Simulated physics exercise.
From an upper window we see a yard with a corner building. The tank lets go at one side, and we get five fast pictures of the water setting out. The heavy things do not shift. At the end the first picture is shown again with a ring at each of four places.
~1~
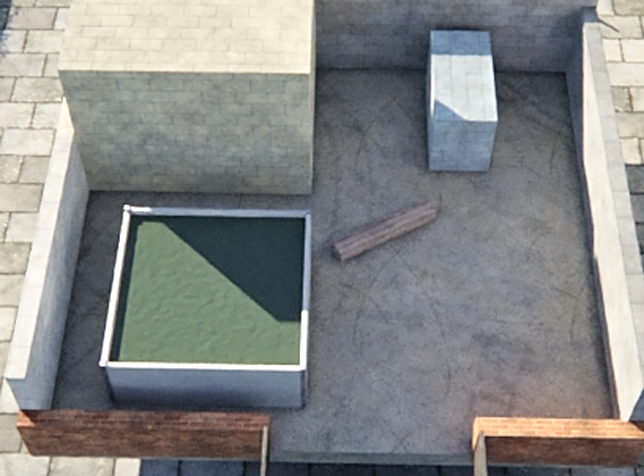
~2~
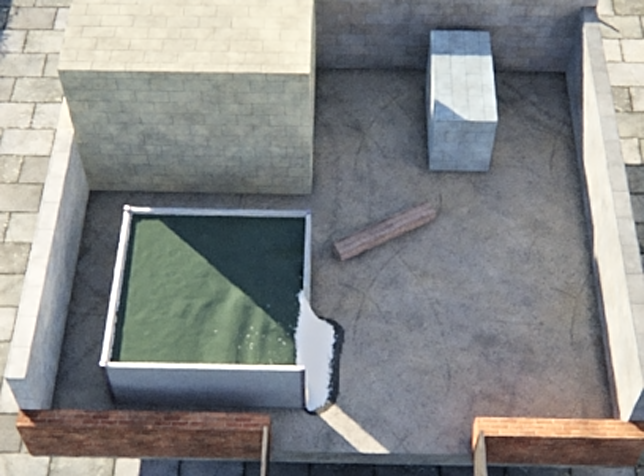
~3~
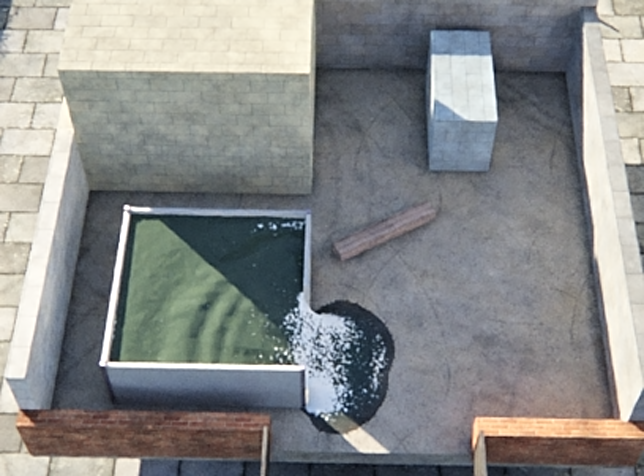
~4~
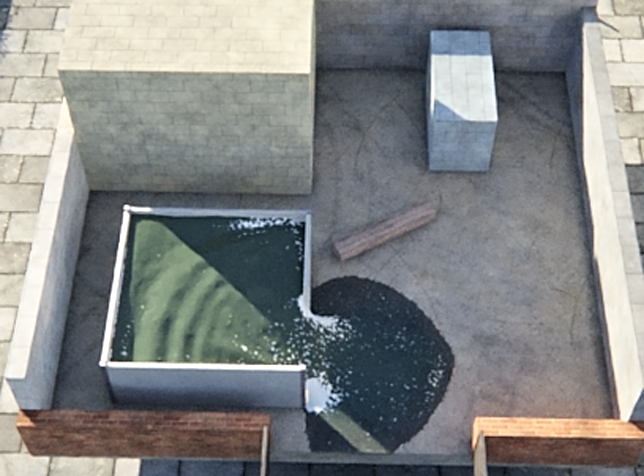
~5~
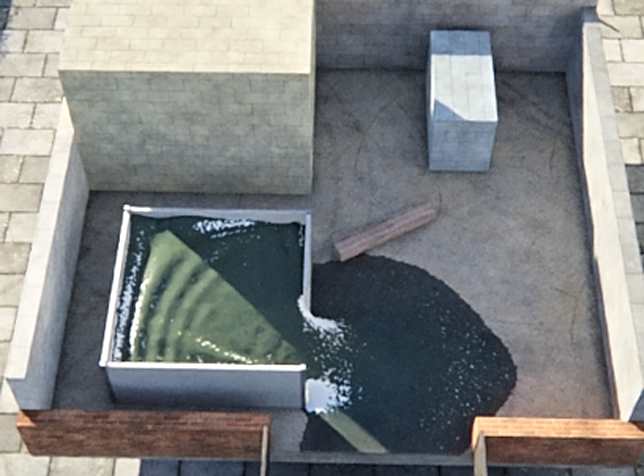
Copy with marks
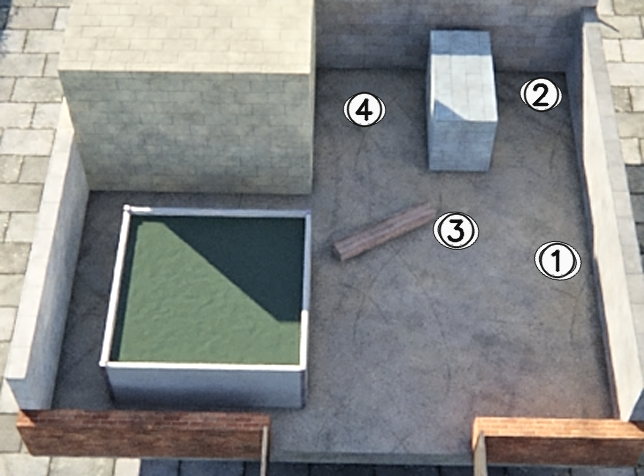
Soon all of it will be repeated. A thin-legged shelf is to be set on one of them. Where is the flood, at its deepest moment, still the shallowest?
4.
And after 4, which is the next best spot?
3.
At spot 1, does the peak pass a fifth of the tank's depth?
Yes, it does.
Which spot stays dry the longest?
Here it is spot 4.
On the marked copy, 1 at (557, 260); 2 at (541, 94); 3 at (456, 230); 4 at (364, 109).
If 1 is chosen, the water peaks at about 39 % of the depth that stood in the tank.
If 2 is chosen, the water peaks at about 42 % of the depth that stood in the tank.
If 3 is chosen, the water peaks at about 18 % of the depth that stood in the tank.
If 4 is chosen, the water peaks at about 10 % of the depth that stood in the tank.
